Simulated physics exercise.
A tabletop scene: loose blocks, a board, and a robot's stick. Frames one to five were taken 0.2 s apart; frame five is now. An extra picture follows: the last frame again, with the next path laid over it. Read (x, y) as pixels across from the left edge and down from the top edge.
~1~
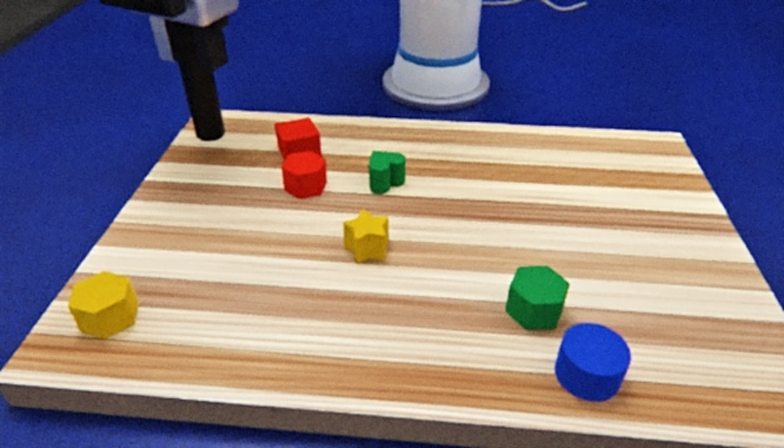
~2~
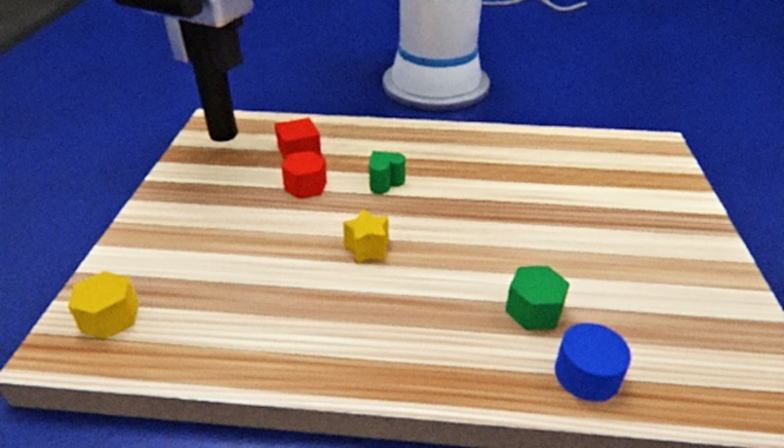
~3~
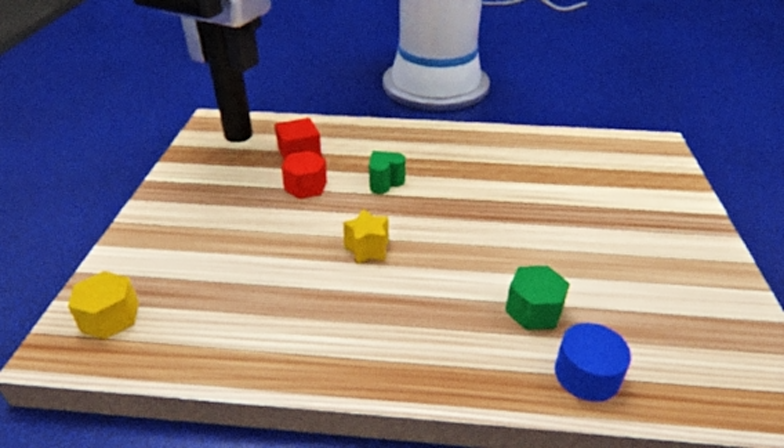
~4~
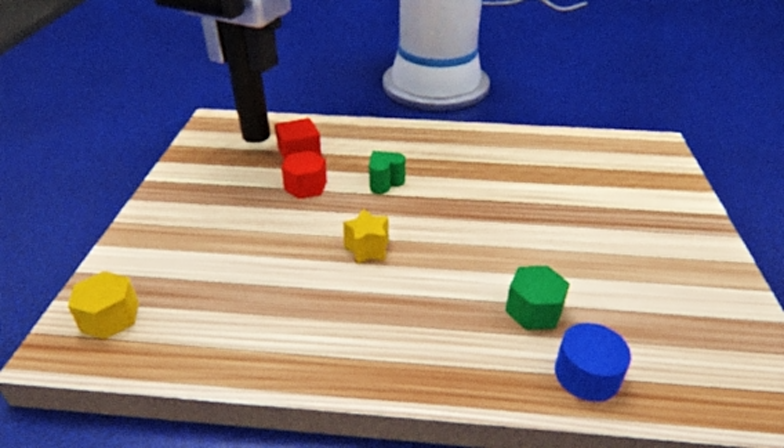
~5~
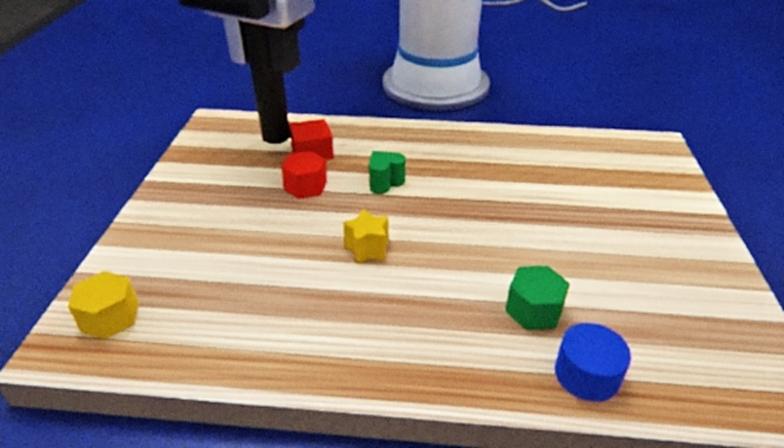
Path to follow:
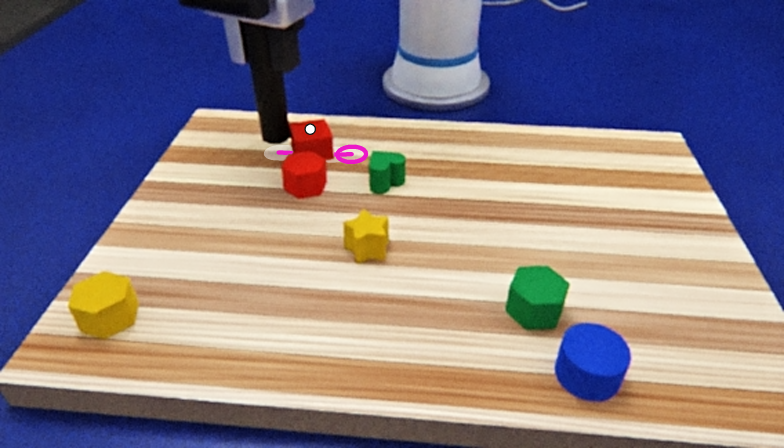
A robot's black stick starts near the back left corner of a striped wooden board scattered with coloured blocks and slides slowly right toward the red square block. It reaches the block's left side and nudges it slightly right, while the red hexagon and the other blocks stay still.
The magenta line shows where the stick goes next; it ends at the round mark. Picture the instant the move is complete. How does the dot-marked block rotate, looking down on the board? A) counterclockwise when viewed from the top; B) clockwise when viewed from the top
Answer: B.
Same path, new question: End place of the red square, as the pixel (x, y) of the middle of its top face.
Top centre: (384, 135).
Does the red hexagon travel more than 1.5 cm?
The answer is no.
The line goes from (278, 152) by way of (303, 154) and (327, 154) to (352, 154); the dot is on the red square.
Halfway along, stick (314, 139); red square (347, 132).
At the end, stick (351, 139); red hexagon unmoved; red square (384, 135), turned 20° clockwise.
